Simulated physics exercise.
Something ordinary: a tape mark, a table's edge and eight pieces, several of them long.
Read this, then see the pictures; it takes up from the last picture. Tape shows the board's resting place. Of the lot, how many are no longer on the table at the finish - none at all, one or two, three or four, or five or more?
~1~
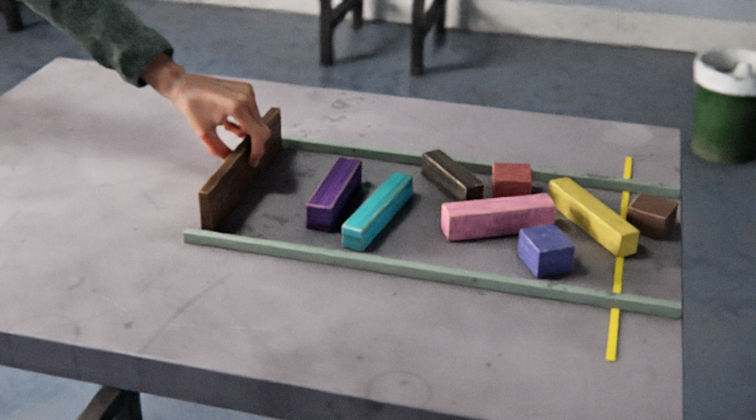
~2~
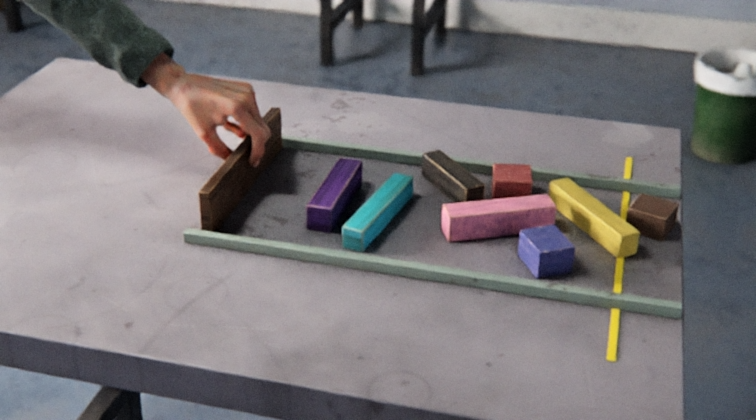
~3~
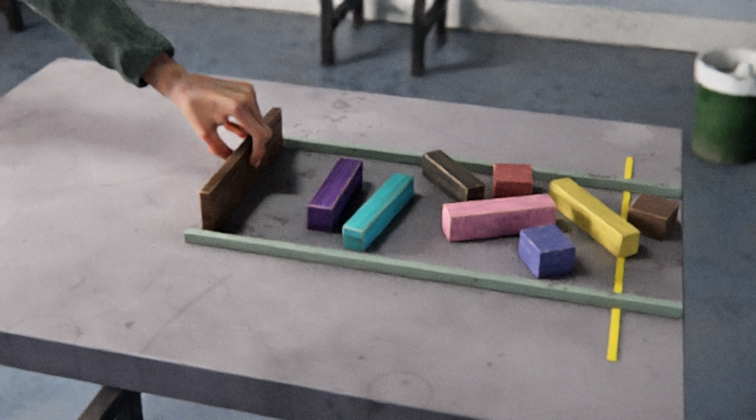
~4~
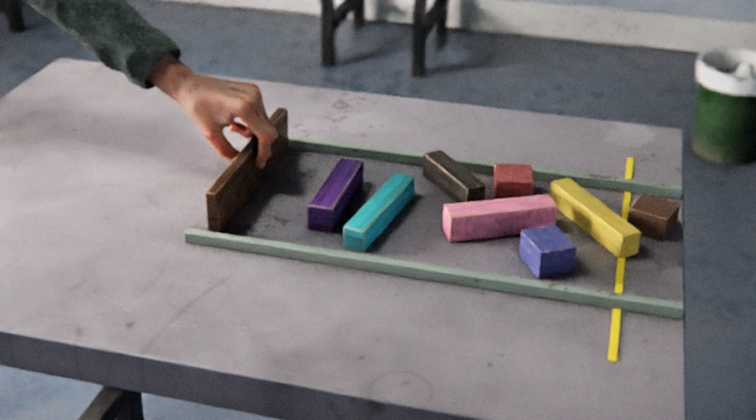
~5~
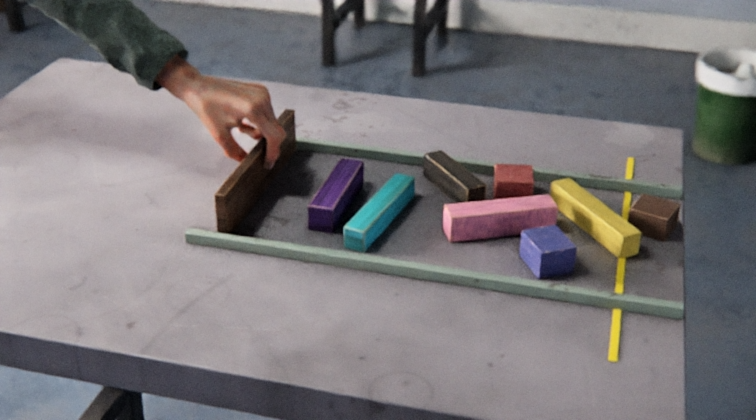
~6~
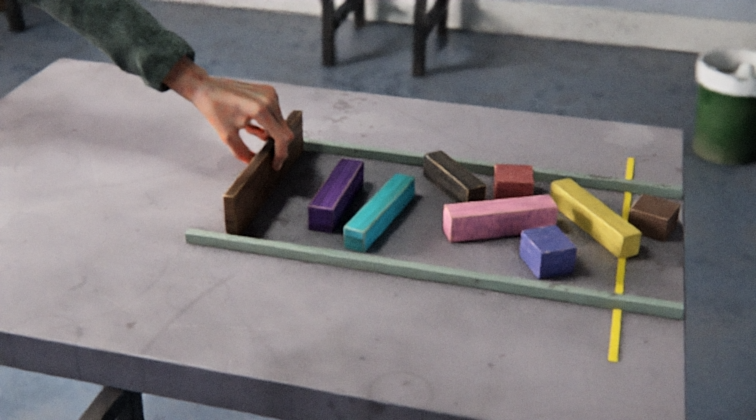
By the finish, five or more are off it.
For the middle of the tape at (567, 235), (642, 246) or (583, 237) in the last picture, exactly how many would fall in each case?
2, 5, 2.
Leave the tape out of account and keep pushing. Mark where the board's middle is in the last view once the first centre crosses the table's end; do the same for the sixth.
First about (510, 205), next about (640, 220).
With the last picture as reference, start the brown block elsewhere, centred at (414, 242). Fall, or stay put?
If so, it ends up falling.
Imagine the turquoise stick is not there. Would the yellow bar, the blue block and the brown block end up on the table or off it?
Final state: Yellow bar off, blue block in place, brown block off.
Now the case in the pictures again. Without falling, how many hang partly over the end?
It's 1.
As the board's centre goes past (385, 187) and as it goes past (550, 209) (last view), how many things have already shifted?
In order, the tallies are 2 and 8.
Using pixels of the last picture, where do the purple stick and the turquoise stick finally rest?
Roughly at (638, 237) and at (664, 258), in that order.
Soon after, none off yet; brown block at rest near (653, 218); yellow bar at rest near (593, 217); blue block at rest near (548, 252).
Then, none off yet; brown block moved about its own width near (680, 212); yellow bar moved a little near (652, 216); blue block moved about its own width near (584, 268).
At rest, the number that fall off is five or more; fallen, pink bar, red block, blue block, yellow bar and brown block.
